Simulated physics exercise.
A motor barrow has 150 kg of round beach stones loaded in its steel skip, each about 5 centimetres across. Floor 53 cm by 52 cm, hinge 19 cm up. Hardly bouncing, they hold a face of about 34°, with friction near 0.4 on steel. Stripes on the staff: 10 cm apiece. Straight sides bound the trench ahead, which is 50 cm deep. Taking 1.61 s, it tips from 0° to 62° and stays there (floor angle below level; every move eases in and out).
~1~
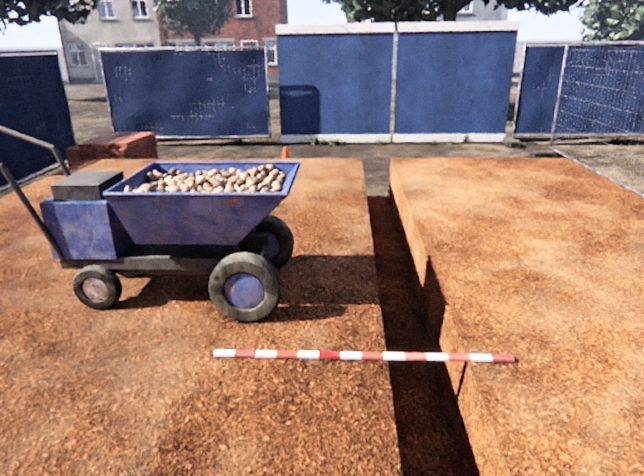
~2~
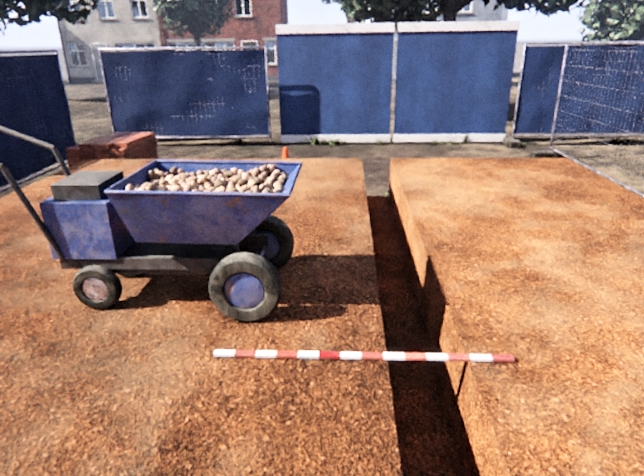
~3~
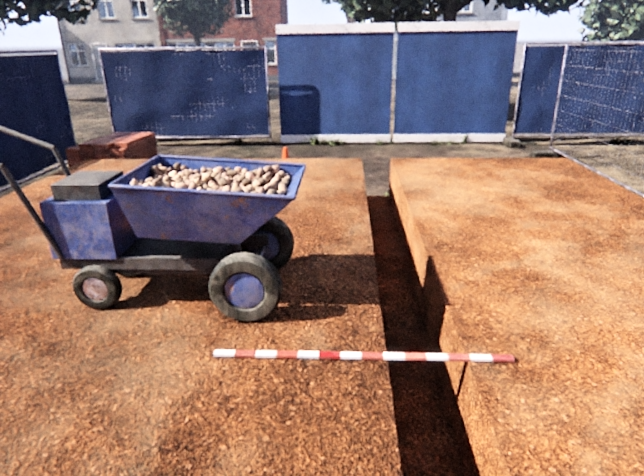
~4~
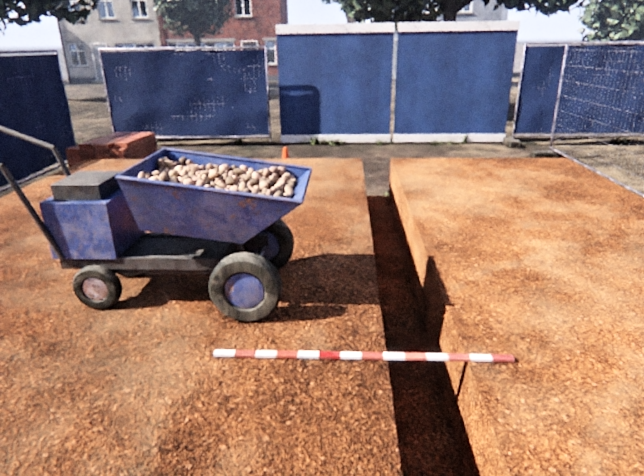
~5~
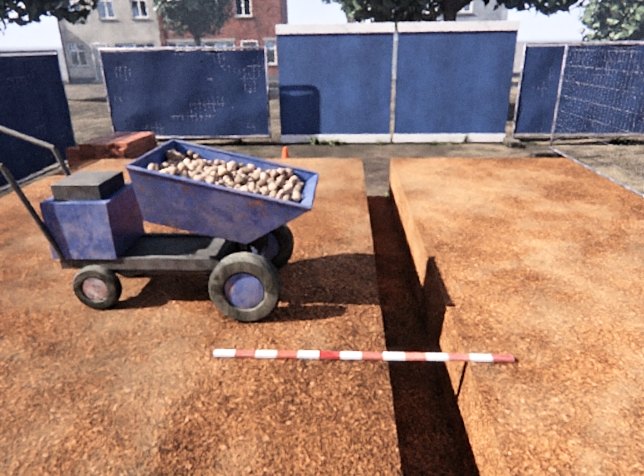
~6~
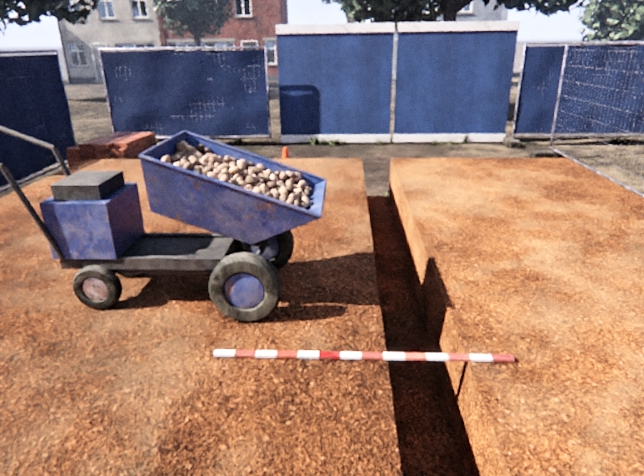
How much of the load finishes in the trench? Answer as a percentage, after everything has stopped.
Some 96 per cent of it.
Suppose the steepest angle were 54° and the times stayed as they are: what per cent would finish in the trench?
It comes out at about 80 percent.
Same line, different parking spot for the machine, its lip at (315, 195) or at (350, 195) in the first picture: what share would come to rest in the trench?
100 % and 65 %.
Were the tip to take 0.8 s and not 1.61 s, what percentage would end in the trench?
95 per cent.
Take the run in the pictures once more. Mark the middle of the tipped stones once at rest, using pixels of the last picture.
(408, 352).
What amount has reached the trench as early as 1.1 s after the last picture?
By that point it's something like 45 in a hundred.
Then, 0.6 s after the last picture the floor is at 52°, 99 % in the skip, 1 % short of the trench; the foremost stones are at (359, 235).
Then, 1.1 s after the last picture the floor is at 62°, 48 % in the skip, 9 % short of the trench, 43 % in the trench; the foremost stones are at (436, 357).
Then, 1.5 s after the last picture the floor is at 62°, 19 % in the skip, 9 % short of the trench, 71 % in the trench; the foremost stones are at (440, 340).
Then, 3.4 s after the last picture the floor is at 62°, 0 % in the skip, 4 % short of the trench, 96 % in the trench; the foremost stones are at (447, 337).
